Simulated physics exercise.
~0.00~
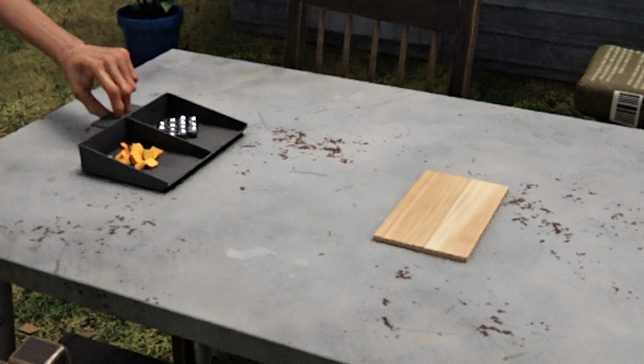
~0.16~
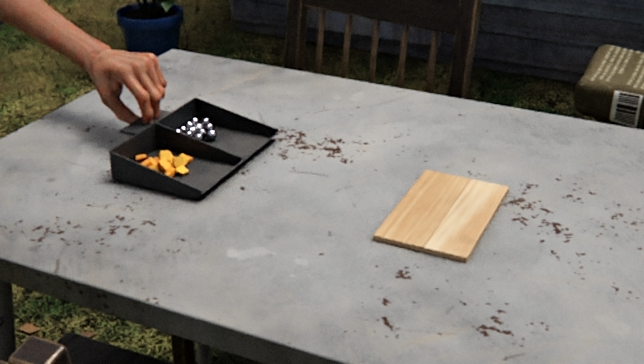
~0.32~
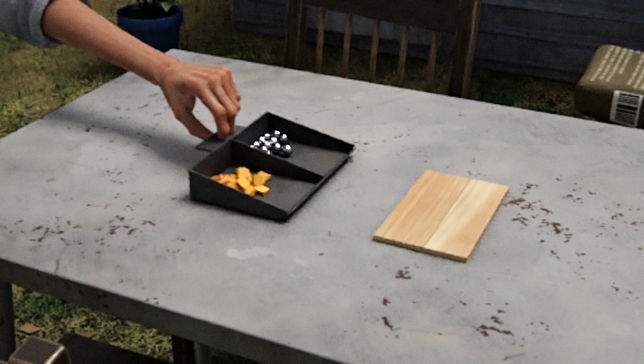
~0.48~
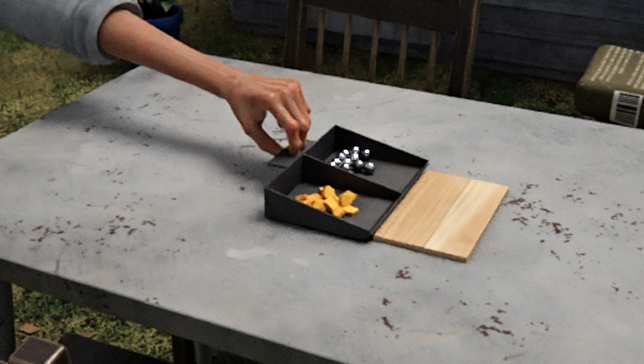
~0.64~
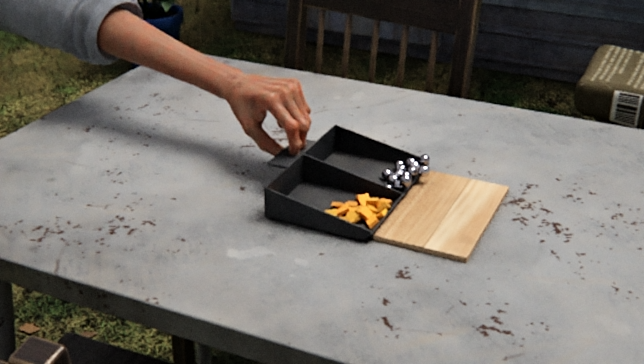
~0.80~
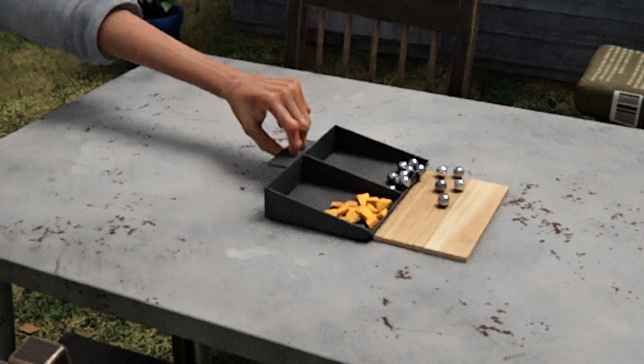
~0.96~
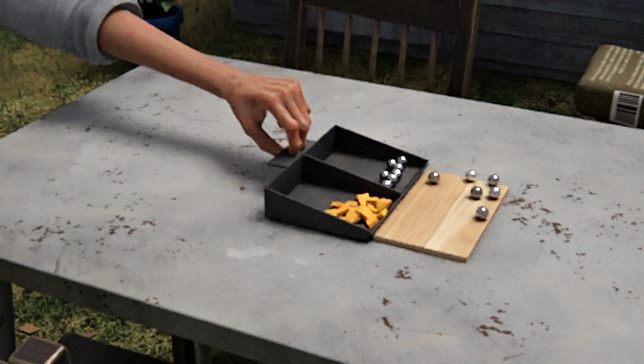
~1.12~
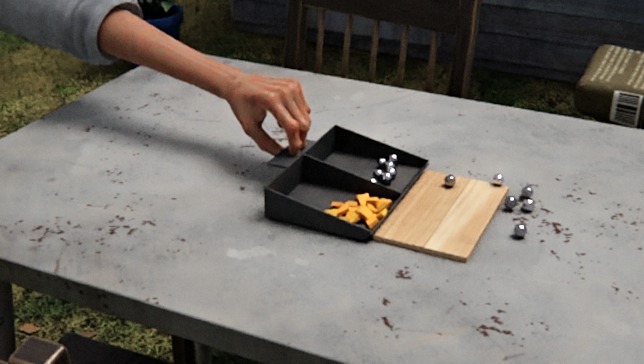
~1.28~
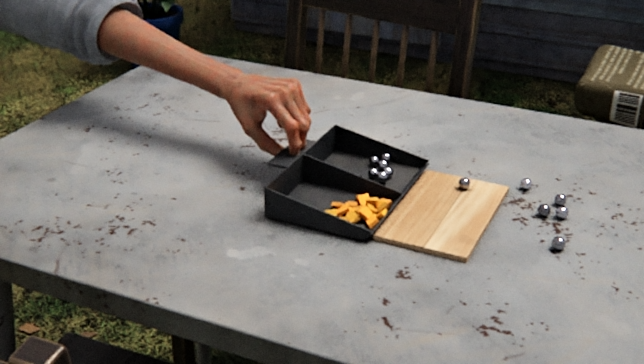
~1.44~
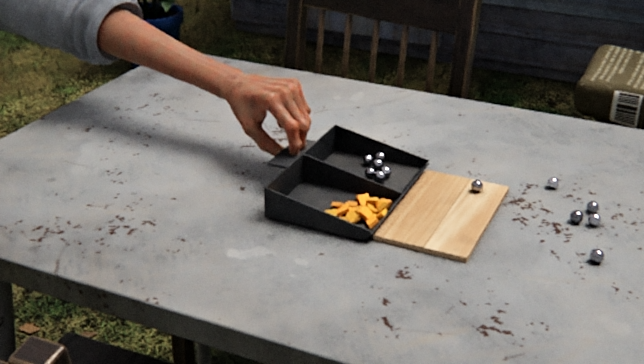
We see a hand slide a black divided tray rightward across a grey table until it stops against a wooden board; the orange pieces shift to the front rim and stay inside, while about half the silver balls roll out over the board, most reaching the table beyond.
